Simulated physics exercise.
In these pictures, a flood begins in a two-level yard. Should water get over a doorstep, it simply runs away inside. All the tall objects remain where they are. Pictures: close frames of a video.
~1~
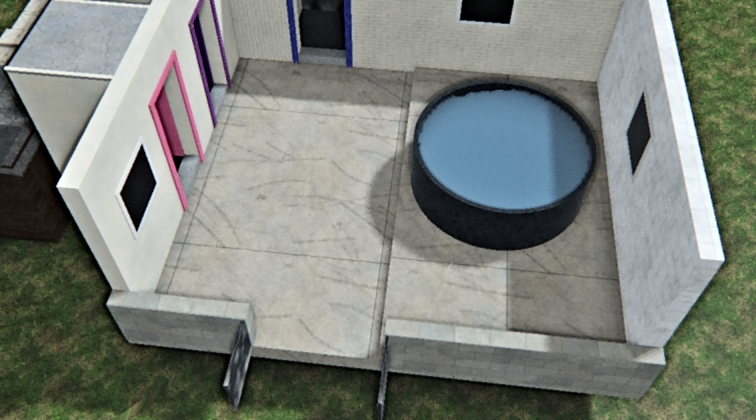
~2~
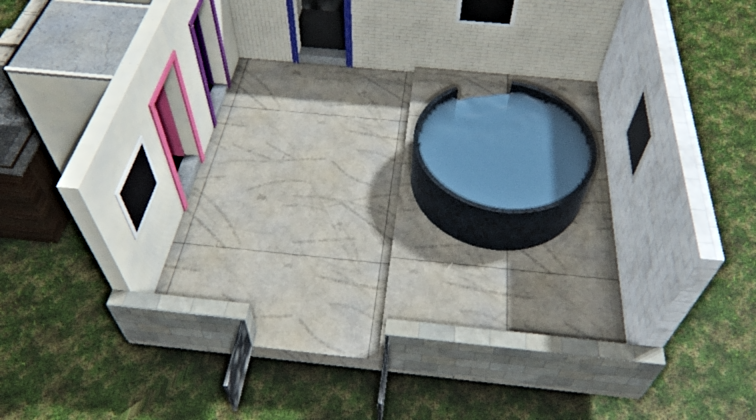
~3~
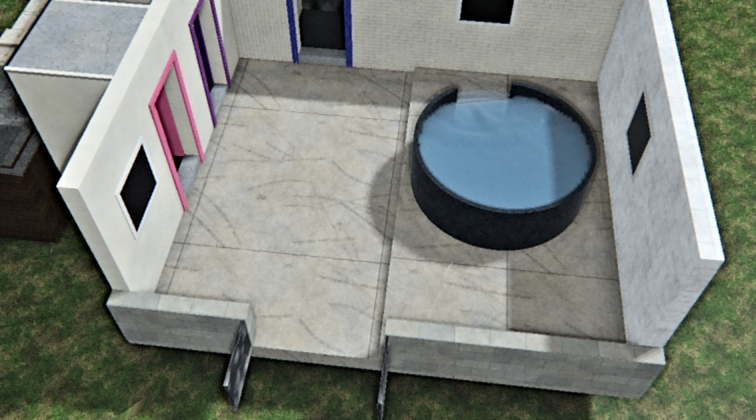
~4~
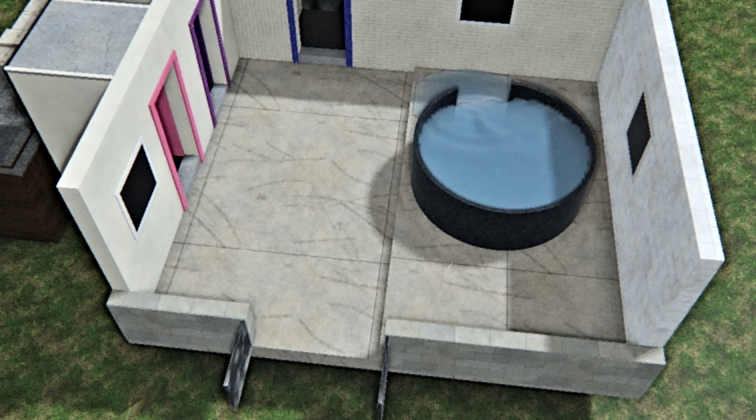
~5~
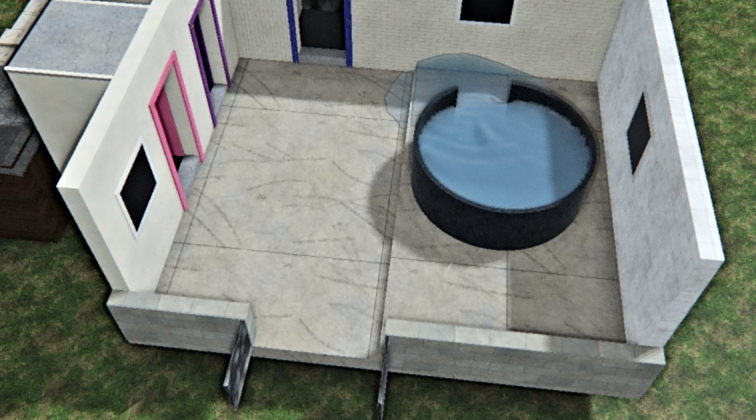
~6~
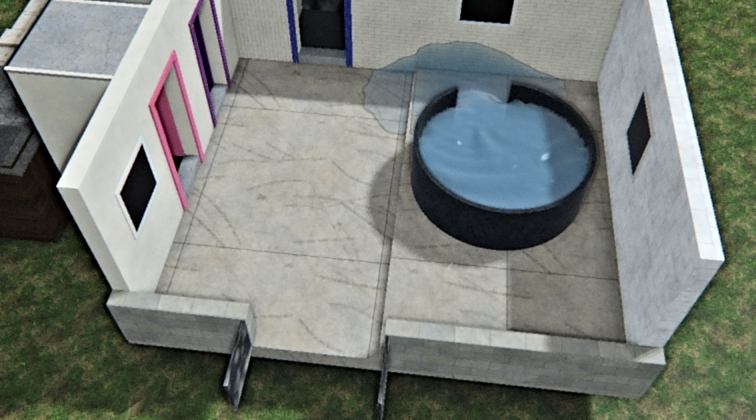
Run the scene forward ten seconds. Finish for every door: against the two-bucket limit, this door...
The pink door remains within it; the blue door remains within it; the purple door surpasses it.
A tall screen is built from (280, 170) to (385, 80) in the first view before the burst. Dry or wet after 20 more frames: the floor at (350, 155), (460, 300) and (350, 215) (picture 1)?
Lab note - point 1: Inundated; point 2: Parched; point 3: Inundated.
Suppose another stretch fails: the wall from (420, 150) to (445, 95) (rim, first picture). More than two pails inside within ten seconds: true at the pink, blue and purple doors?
At the doors, pink crosses the line, blue crosses the line and purple crosses the line.
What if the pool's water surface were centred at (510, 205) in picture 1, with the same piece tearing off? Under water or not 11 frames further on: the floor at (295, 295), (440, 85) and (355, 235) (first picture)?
Bone-dry, soaked, bone-dry.
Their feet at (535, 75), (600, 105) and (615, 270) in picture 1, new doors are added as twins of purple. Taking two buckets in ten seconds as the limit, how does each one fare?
They turn out over, over and short.
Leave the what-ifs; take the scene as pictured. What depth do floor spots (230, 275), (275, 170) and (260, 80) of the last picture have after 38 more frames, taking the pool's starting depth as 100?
About 6, 8 and 25 per cent.
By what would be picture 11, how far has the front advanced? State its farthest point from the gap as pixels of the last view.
About (249, 60).
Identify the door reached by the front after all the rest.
My pick is the one in pink.
A moment on, water covers 20 % of the floor; the pink door not reached, the blue door wet at the sill, nothing in, the purple door not reached.
Next, water covers 35 % of the floor; the pink door not reached, the blue door wet at the sill, nothing in, the purple door under two buckets in.
Then, water covers 55 % of the floor; the pink door wet at the sill, nothing in, the blue door wet at the sill, nothing in, the purple door far over two buckets in.
Later, water covers 85 % of the floor; the pink door wet at the sill, nothing in, the blue door wet at the sill, nothing in, the purple door far over two buckets in.
In the end, water covers 95 % of the floor; the pink door wet at the sill, nothing in, the blue door wet at the sill, nothing in, the purple door far over two buckets in.
